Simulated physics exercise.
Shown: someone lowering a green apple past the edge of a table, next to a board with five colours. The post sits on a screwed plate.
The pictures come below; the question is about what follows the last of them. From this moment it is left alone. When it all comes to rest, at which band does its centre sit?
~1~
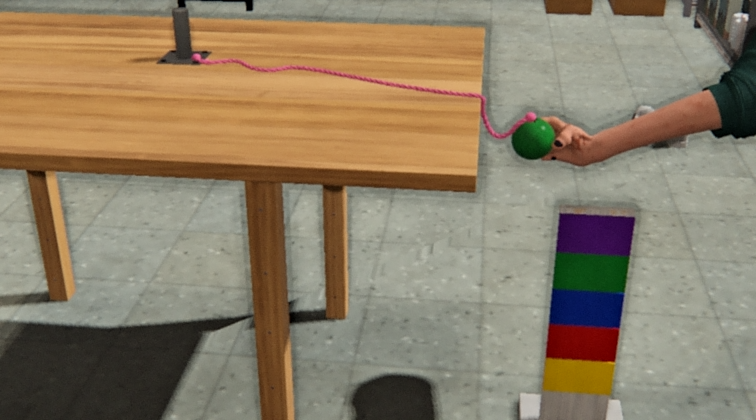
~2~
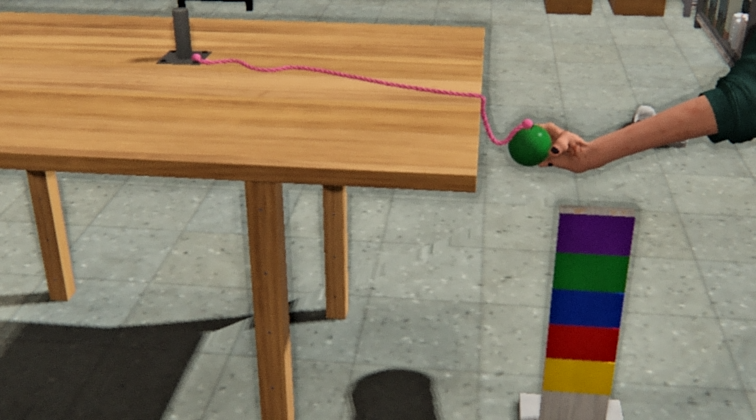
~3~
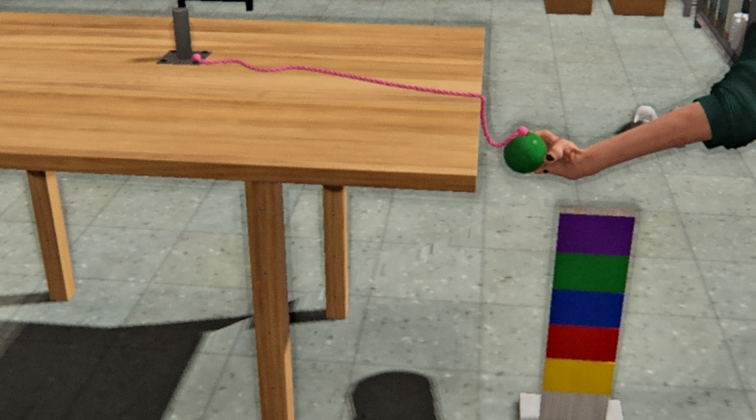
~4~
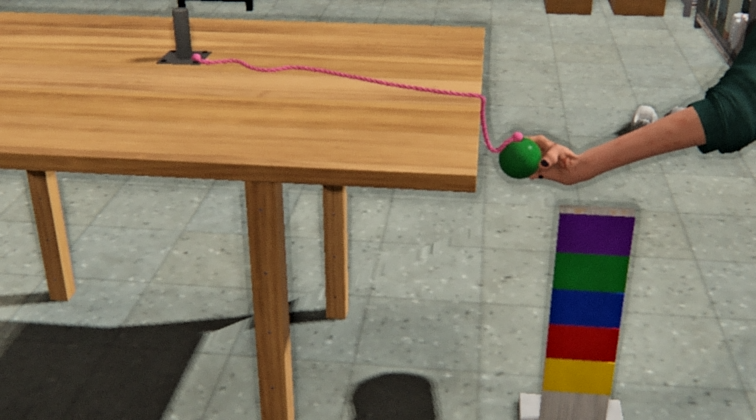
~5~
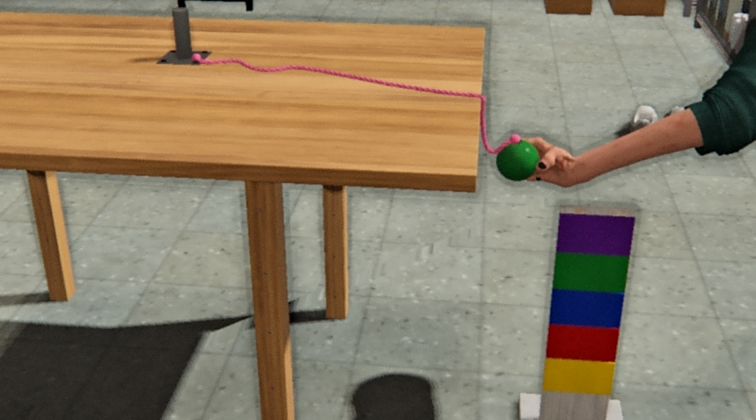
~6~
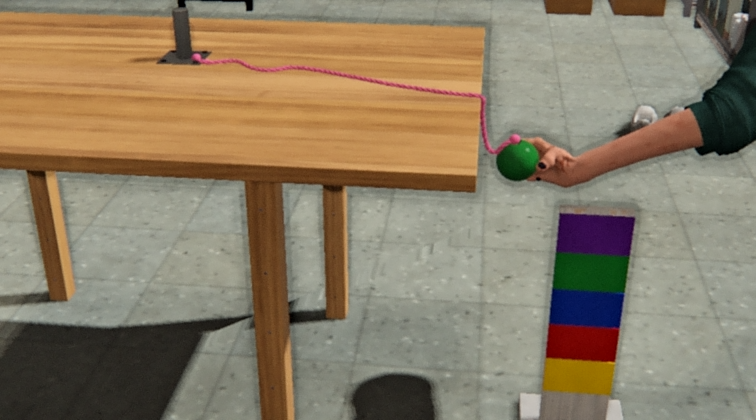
At purple.
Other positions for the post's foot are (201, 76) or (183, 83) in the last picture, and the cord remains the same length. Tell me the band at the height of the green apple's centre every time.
Trial 1 - green; trial 2 - green.
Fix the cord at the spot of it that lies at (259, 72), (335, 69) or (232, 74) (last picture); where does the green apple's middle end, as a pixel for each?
Pixel spots, one per try: About (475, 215), (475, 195), (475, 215).
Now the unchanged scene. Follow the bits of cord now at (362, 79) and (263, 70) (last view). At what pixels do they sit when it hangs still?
The first lands at (397, 77), while the second lands at (293, 67).
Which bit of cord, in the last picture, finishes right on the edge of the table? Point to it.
It lies at about (441, 92).
Soon after, apple near (476, 211); level with purple.
After that, apple near (485, 221); level with purple.
In the end, apple near (475, 223); level with purple. Its middle rests at the purple band.
